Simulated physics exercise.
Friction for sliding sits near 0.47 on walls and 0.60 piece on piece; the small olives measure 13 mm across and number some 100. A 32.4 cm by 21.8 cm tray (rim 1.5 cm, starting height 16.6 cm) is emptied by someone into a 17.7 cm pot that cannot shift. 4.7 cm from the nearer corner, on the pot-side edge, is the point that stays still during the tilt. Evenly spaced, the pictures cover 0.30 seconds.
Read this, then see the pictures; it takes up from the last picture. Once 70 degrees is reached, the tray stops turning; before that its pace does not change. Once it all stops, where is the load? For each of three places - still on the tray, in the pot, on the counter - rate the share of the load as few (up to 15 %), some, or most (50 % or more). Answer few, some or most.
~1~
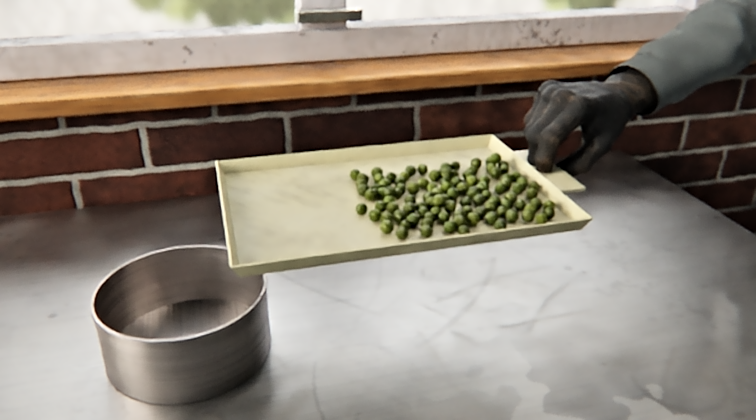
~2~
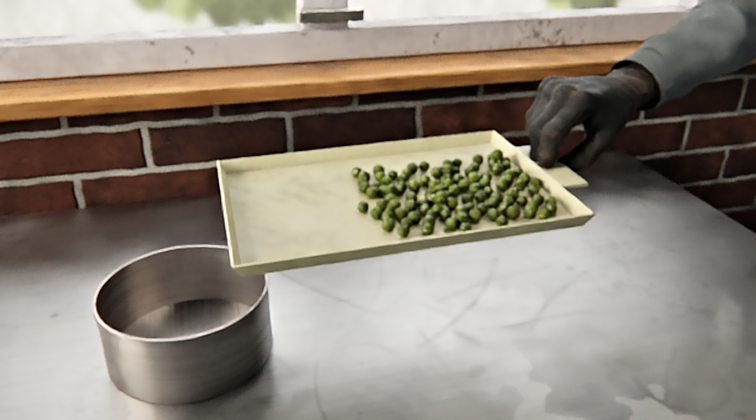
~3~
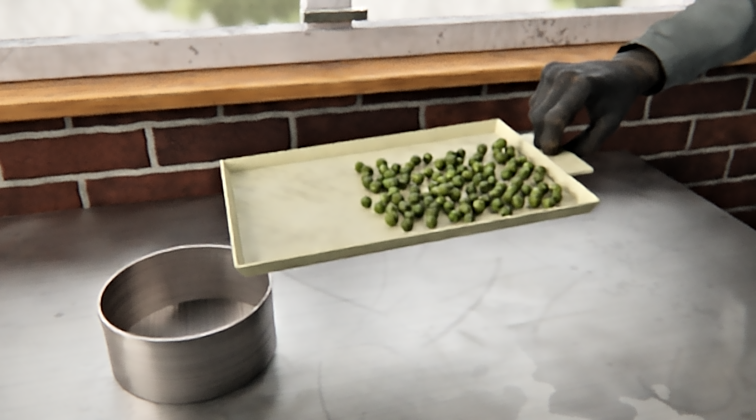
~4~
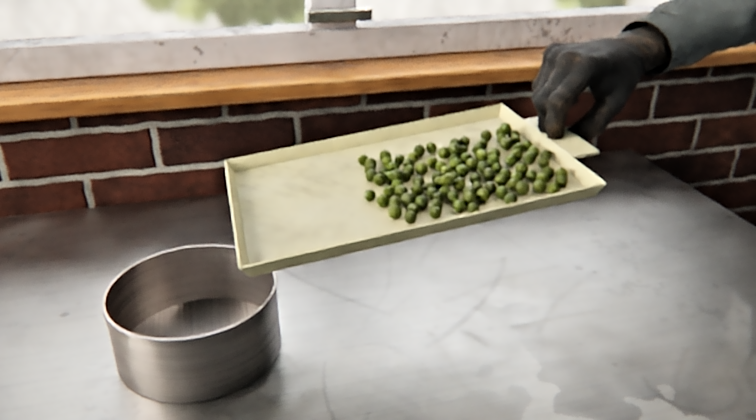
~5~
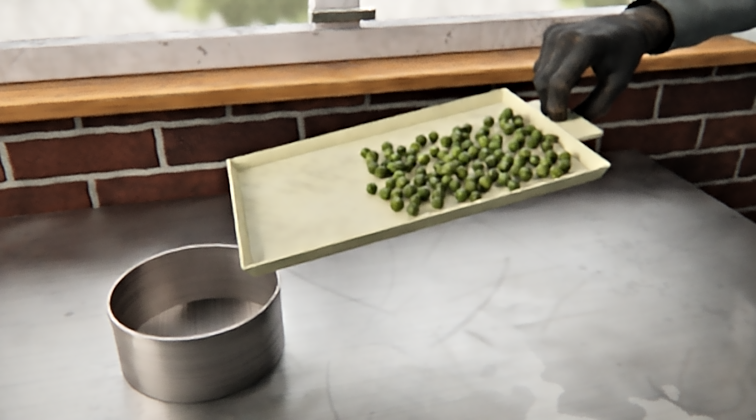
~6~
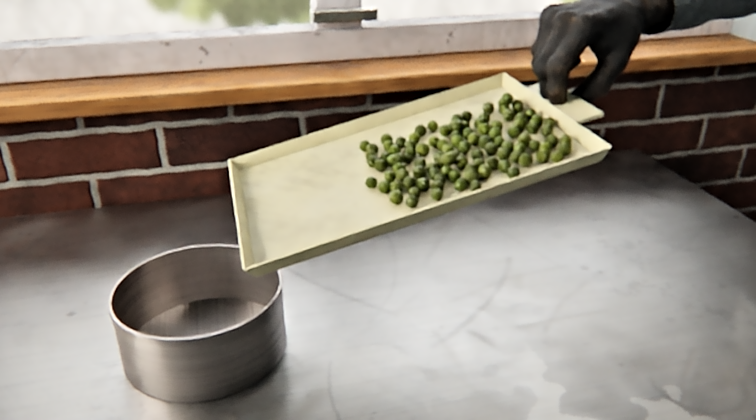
Tray: Some; pot: Some; counter: Some.
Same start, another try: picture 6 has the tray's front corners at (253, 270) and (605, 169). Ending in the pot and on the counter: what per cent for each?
Pot 0; counter 95.
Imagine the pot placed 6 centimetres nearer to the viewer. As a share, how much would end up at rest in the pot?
It would come to roughly 60 percent.
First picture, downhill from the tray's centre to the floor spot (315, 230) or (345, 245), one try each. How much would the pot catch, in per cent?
Around 10 % for the first direction, around 0 % for the second.
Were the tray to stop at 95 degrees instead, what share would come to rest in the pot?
That would give about 60 per cent.
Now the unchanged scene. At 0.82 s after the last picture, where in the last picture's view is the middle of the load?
My estimate is roughly (216, 259).
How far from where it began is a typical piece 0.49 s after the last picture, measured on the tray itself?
17 cm.
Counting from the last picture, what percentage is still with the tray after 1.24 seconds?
It works out to near 40 per cent of the load.
Then, 0.49 s after the last picture, tilt 40 degrees; the tray holds 100 %, the pot 0 %.
Then, 0.82 s after the last picture, tilt 58 degrees; the tray holds 50 %, the pot 25 %.
Then, 1.24 s after the last picture, tilt 70 degrees; the tray holds 40 %, the pot 35 %.
In the end, tray 30 %, pot 40 %, counter 30 %.
